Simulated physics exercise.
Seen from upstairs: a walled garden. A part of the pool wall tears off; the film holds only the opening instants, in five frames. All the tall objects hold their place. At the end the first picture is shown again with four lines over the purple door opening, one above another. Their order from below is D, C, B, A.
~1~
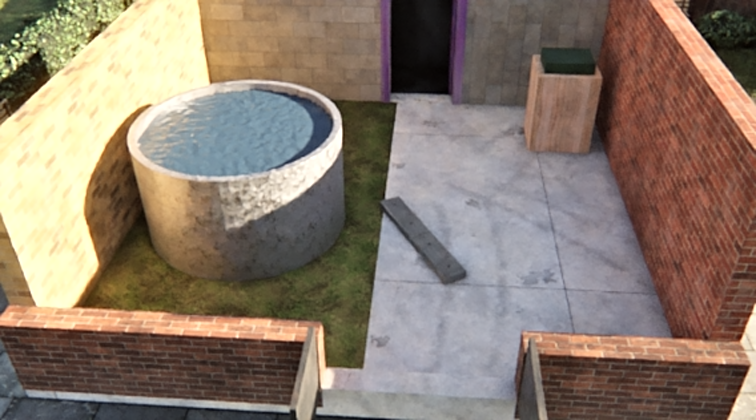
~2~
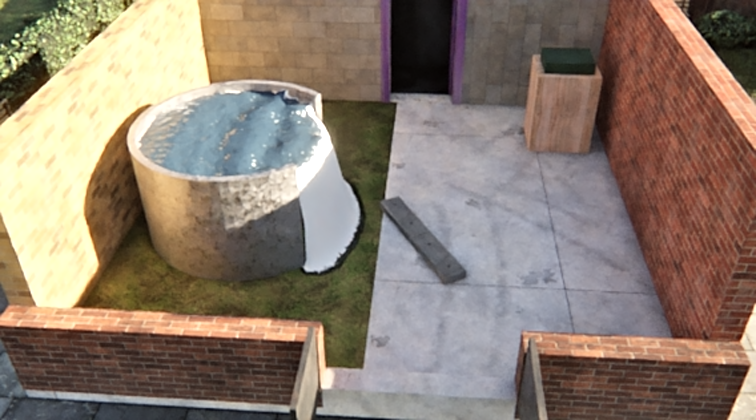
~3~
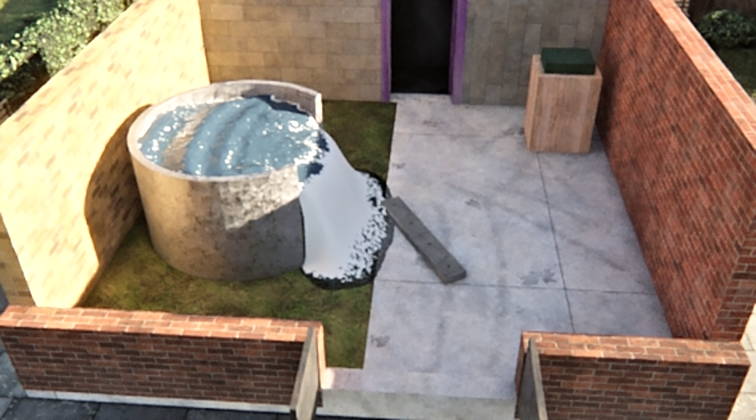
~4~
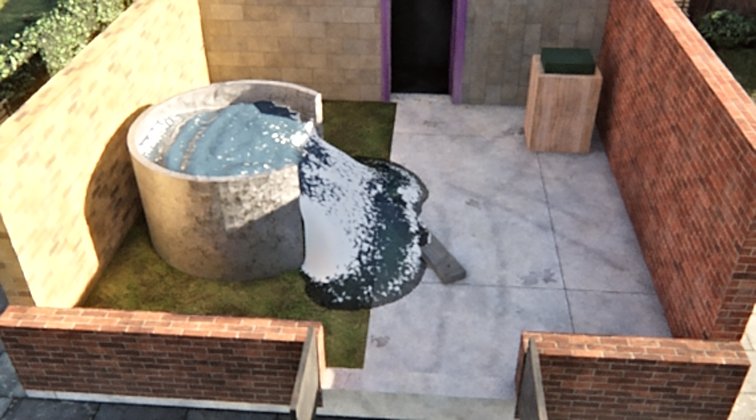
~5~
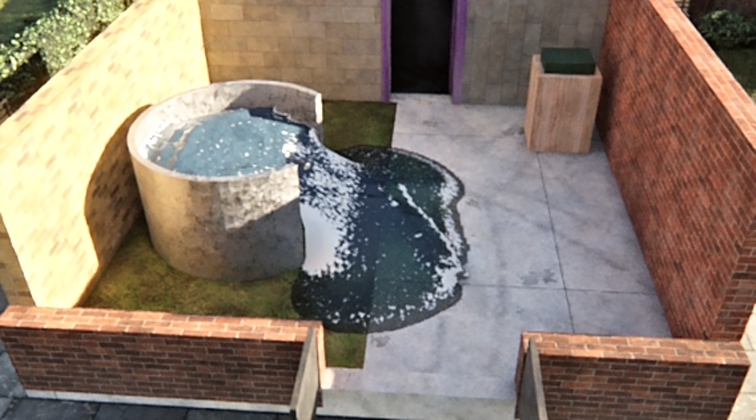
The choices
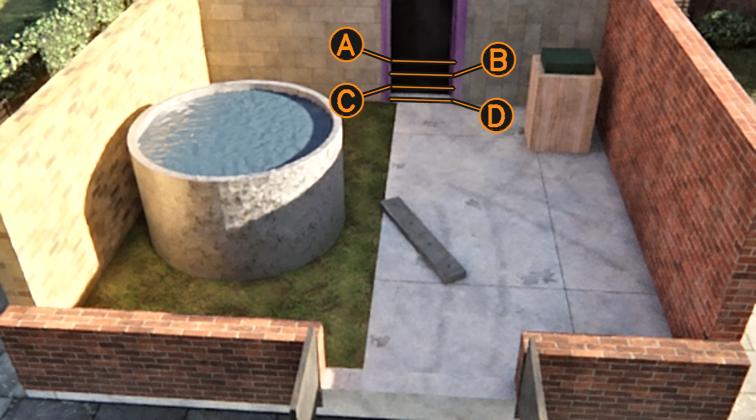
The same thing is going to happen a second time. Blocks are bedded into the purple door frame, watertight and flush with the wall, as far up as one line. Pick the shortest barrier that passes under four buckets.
That is height C.
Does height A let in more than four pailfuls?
No.
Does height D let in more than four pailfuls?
Yes, it does.
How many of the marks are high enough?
Three.
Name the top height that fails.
D.
On the marked copy, A at (422, 61); B at (422, 74); C at (421, 87); D at (421, 100); from the bottom up D, C, B, A.
For height A, nothing gets over.
For height B, nothing gets over.
For height C, nothing gets over.
For height D, some 20 bucketfuls get in.
